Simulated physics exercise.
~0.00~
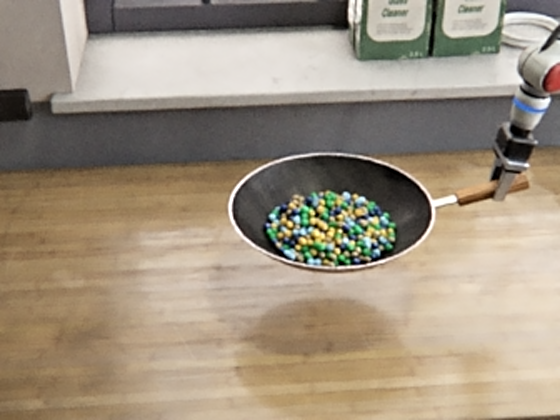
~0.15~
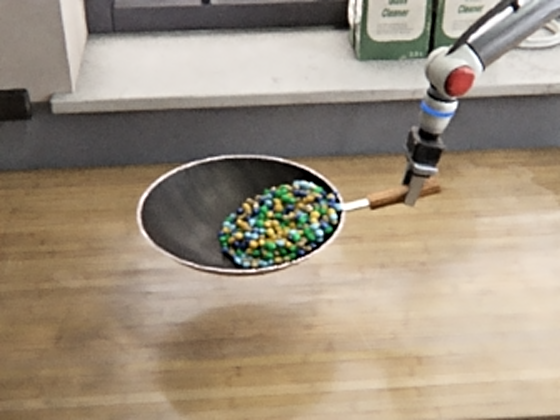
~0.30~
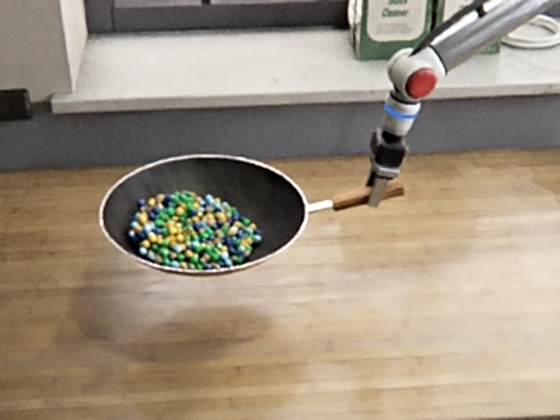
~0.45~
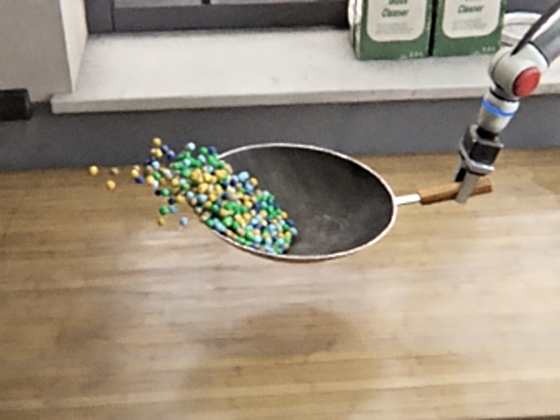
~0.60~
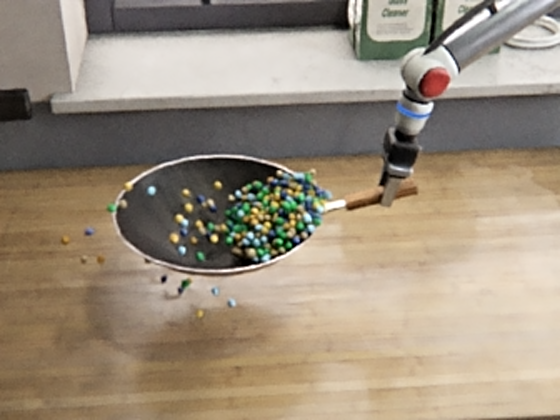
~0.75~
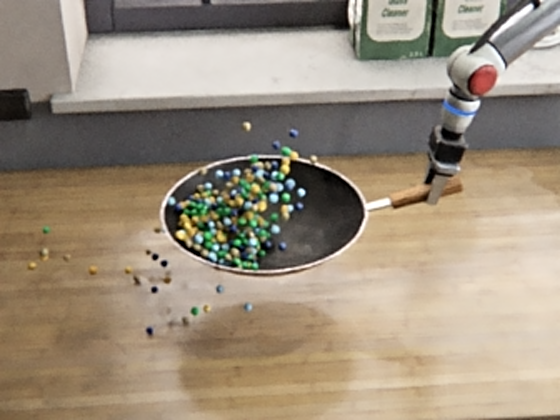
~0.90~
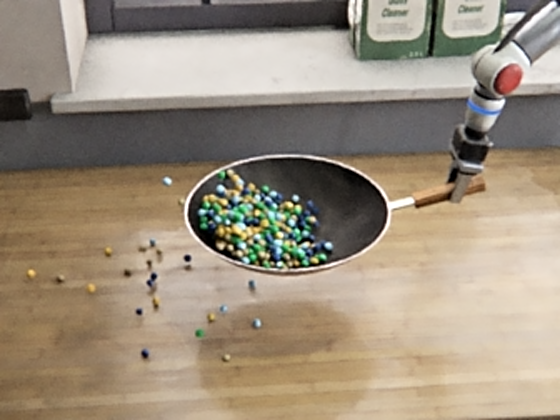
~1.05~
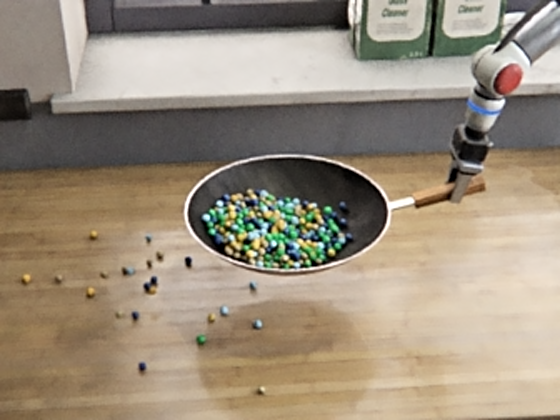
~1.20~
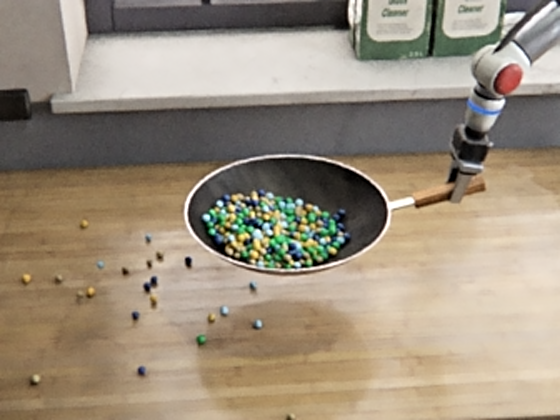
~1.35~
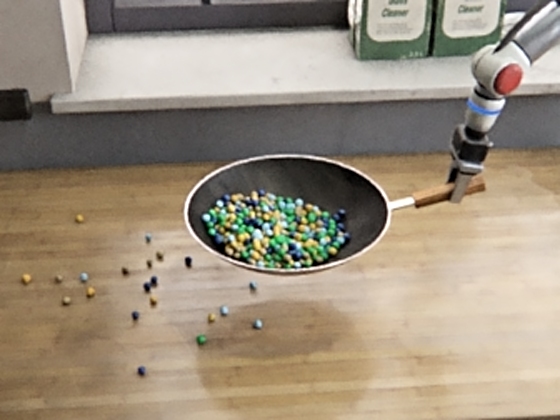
The clip shows a robot arm jerking a wok of small round multicoloured sweets left and right above a wooden table, until some fly over the left rim and scatter across the tabletop, and the wok stops level with most sweets still inside.
